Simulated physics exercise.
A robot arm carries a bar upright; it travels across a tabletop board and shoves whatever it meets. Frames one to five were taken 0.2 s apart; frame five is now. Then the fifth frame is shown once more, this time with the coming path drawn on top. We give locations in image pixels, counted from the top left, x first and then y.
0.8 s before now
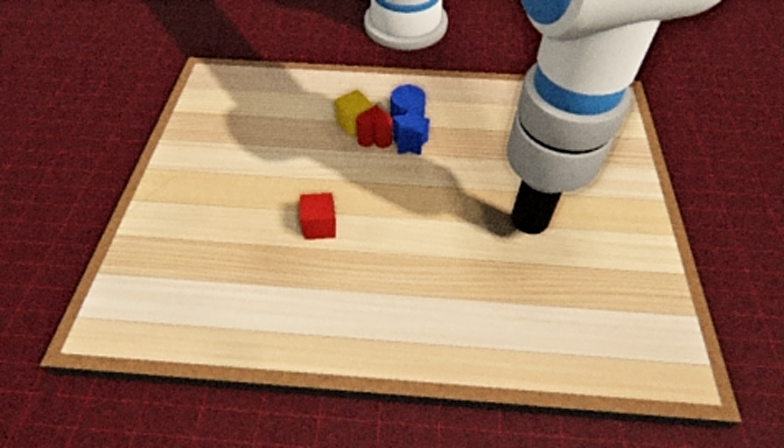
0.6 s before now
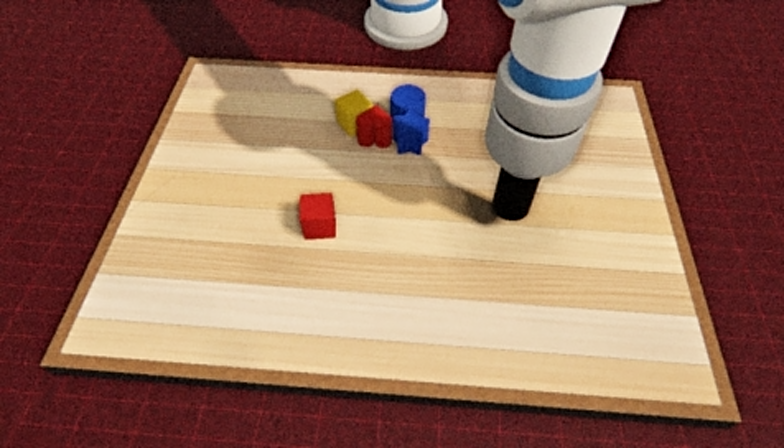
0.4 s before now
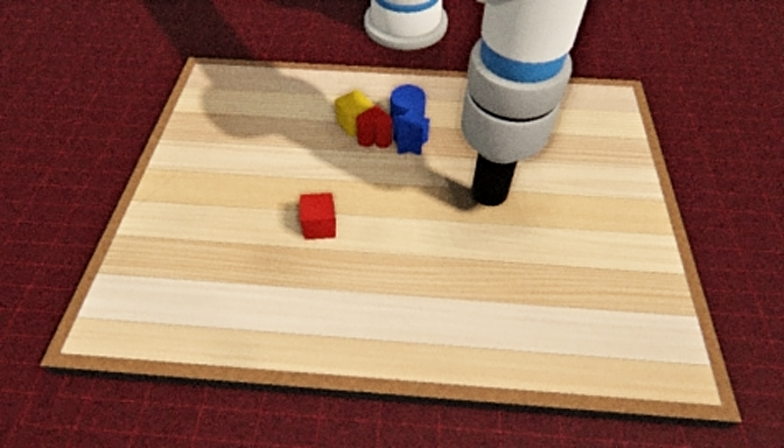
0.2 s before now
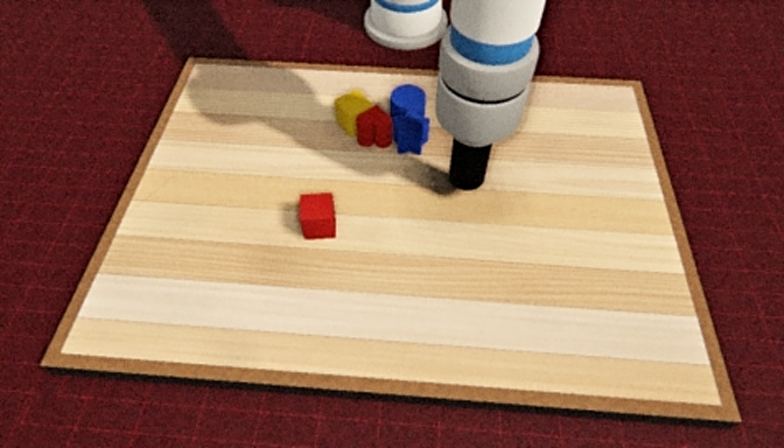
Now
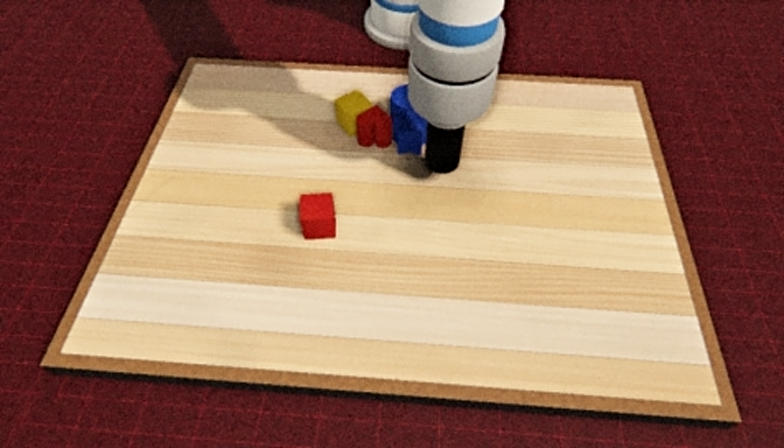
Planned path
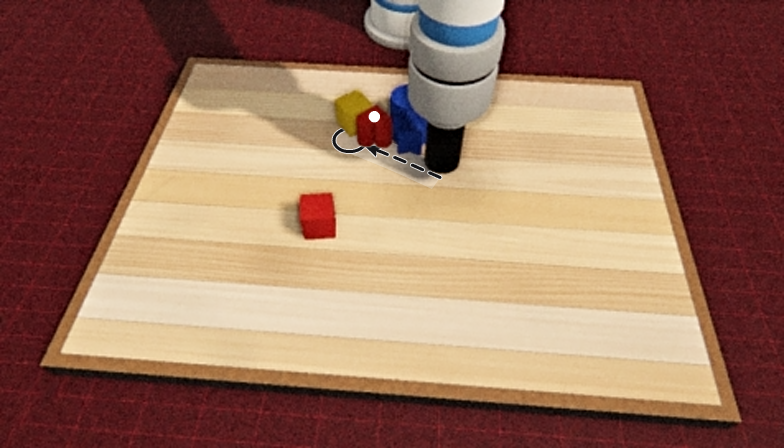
On a pale striped wooden board over dark red flooring, a red cube sits apart from a small cluster of yellow, red and blue blocks. A white and grey robot arm with a black tip moves steadily left and away toward the cluster, partly covering the blue blocks, while every block stays still.
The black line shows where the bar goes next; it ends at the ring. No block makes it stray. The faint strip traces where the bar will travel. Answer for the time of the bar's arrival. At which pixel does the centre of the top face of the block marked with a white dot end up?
So, by the moment the path ends, you'll find the top centre of the block marked with a white dot at (362, 100).
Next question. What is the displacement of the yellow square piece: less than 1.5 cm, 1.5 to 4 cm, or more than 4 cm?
It shifts 1.5 to 4 cm.
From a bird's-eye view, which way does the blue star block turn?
Looking down, my answer is that the blue star block rotates clockwise.
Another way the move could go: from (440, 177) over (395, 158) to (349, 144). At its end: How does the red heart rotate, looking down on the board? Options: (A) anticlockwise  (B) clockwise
Answer: B.
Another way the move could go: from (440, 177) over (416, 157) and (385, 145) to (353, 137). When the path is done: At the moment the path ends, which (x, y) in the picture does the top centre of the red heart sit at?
I'd guess (327, 99).
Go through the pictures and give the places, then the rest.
Tip of the bar at (530, 219), middles of tops, yellow square piece at (353, 102), red heart at (374, 117), blue round block at (408, 95), blue star block at (411, 122), in the first frame.
Bar at (511, 207), nothing pushed, in the second frame.
Bar at (489, 193), nothing pushed, in the third frame.
Bar at (466, 177), nothing pushed, in the fourth frame.
Bar at (442, 161), yellow square piece at (353, 102), red heart at (374, 117), blue round block partly hidden, blue star block at (411, 122), in the fifth frame.
The line goes straight from (440, 177) to (350, 140); the dot is on the red heart.
The first path, step by step. One third of the way, bar at (410, 147); blue star block at (411, 120).
Two thirds of the way, bar at (379, 135); yellow square piece at (347, 96); red heart at (367, 109); blue round block at (409, 92); blue star block at (406, 114), turned 35° clockwise.
At the end, bar at (349, 123); yellow square piece at (340, 87), turned 15° anticlockwise; red heart at (362, 100), turned 20° clockwise; blue round block at (409, 92); blue star block at (406, 114), turned 35° clockwise.
